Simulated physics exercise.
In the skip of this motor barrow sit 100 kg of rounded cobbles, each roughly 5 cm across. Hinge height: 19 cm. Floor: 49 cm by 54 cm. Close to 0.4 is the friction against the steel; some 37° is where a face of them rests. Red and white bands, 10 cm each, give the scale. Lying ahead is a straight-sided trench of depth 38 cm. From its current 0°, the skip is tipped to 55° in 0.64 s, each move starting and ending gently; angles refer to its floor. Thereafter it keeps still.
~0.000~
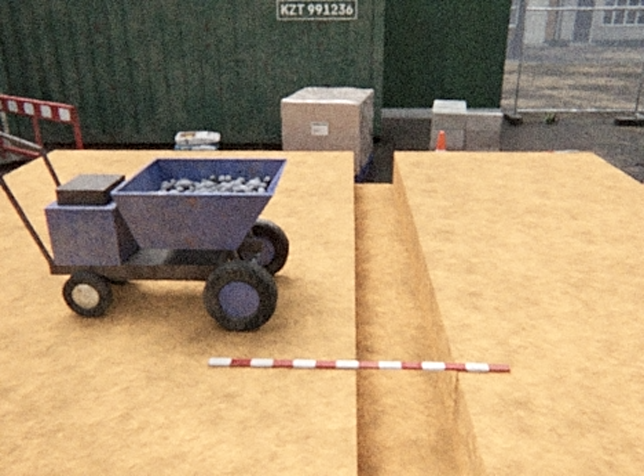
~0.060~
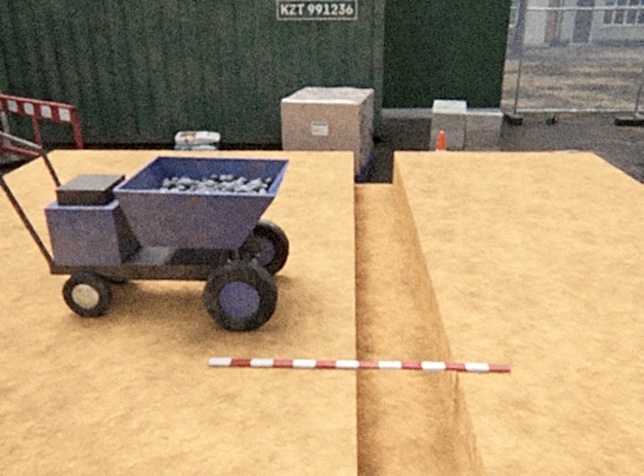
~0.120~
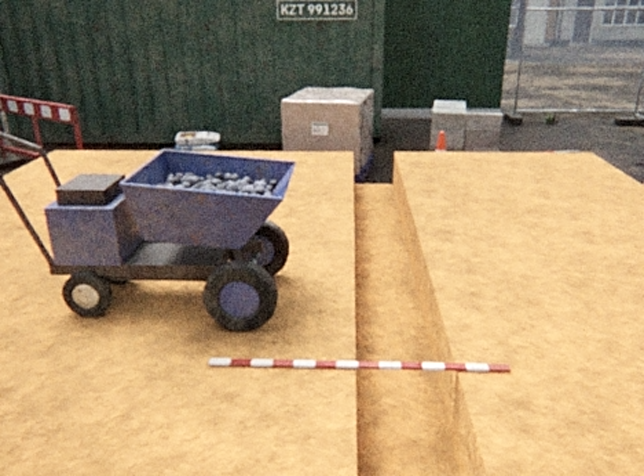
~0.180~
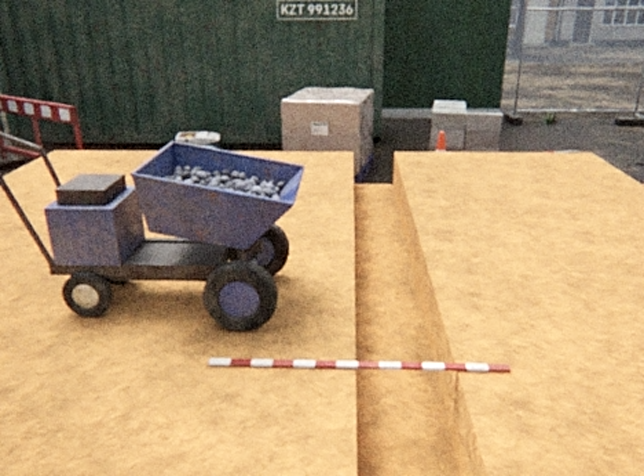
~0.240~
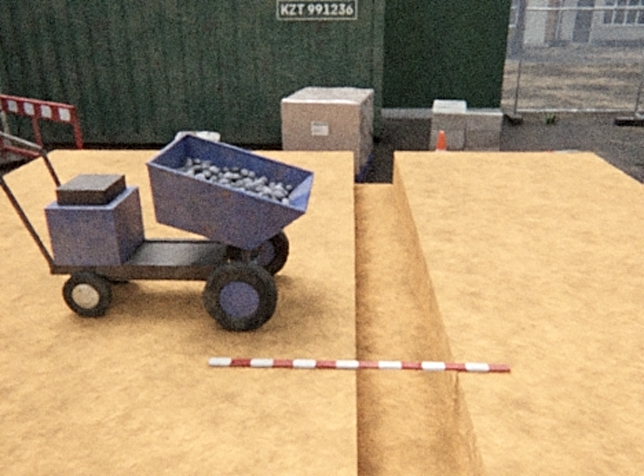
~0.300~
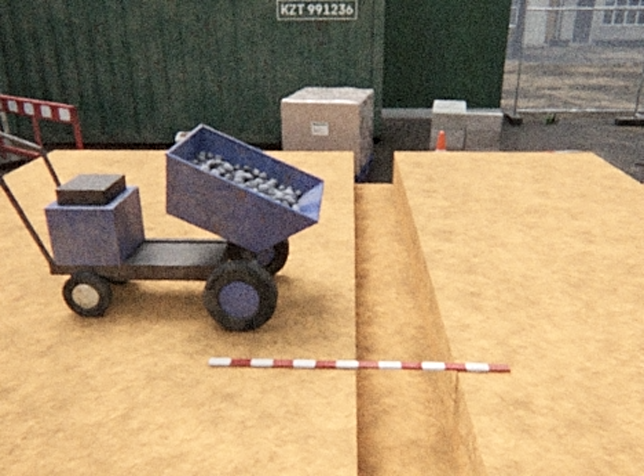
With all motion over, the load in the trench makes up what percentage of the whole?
It makes up about 37 percent of the whole load.
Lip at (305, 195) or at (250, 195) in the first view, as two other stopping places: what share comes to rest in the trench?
Roughly 30 in a hundred, then 35 in a hundred.
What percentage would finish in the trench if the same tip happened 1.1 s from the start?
Estimate: About 25 %.
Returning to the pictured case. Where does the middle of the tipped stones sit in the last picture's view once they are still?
Roughly at (403, 358).
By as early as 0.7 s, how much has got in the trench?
About 0 per cent by then.
After 0.5 s the floor is at 46°; 100 % in the skip; the foremost stones are at (321, 236).
After 0.7 s the floor is at 55°; 98 % in the skip, 2 % in the trench; the foremost stones are at (374, 257).
After 1.1 s the floor is at 55°; 75 % in the skip, 25 % in the trench; the foremost stones are at (434, 363).
After 3.0 s the floor is at 55°; 63 % in the skip, 37 % in the trench; the foremost stones are at (433, 373).
